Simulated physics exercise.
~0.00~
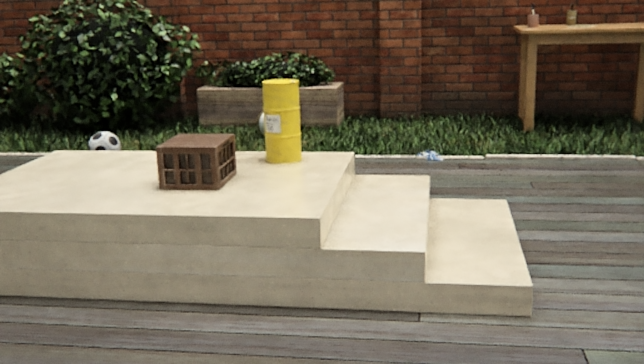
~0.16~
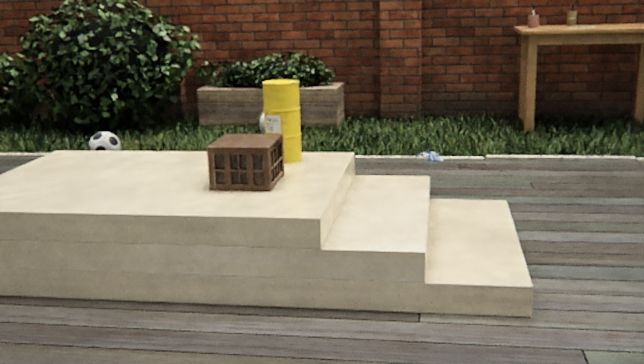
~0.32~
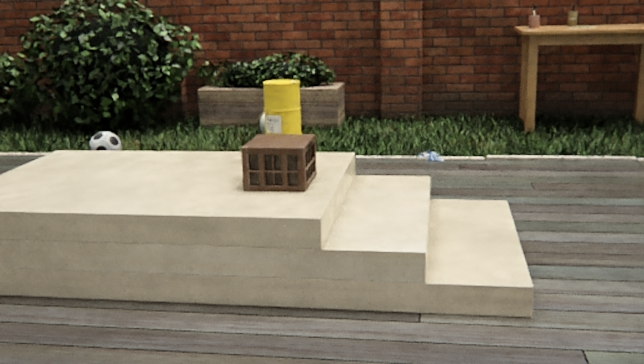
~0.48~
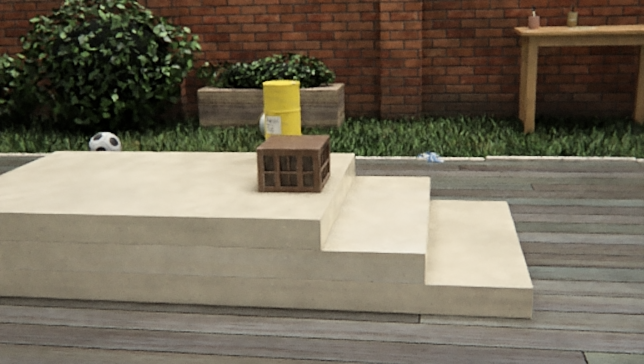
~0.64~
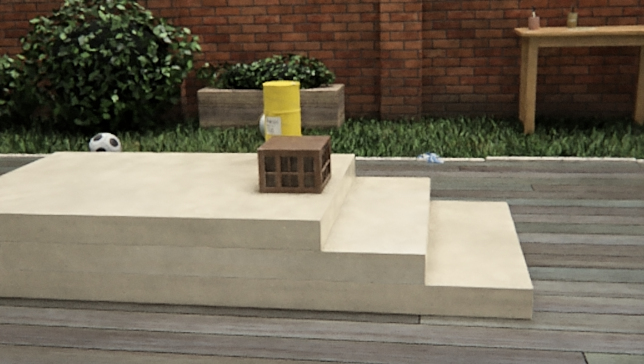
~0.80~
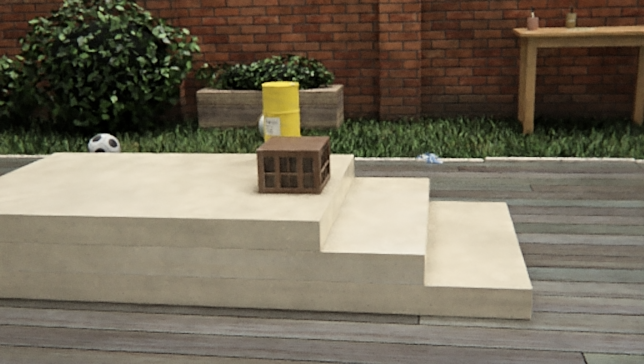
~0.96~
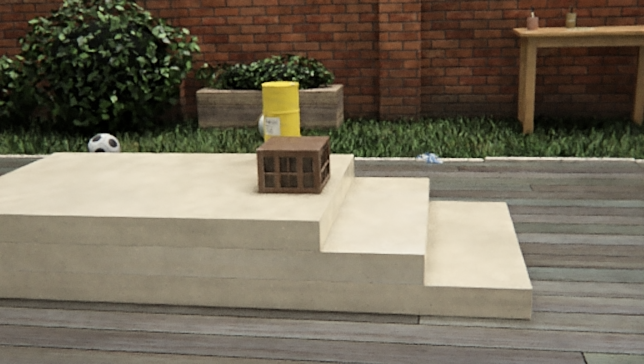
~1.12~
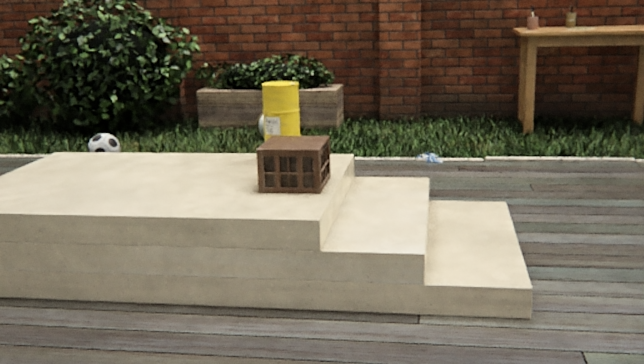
A brown crate slid to the right across the top of a pale stepped platform, passing in front of a yellow canister that stayed put, then slowed and came to rest on the top level, just short of the first step down.
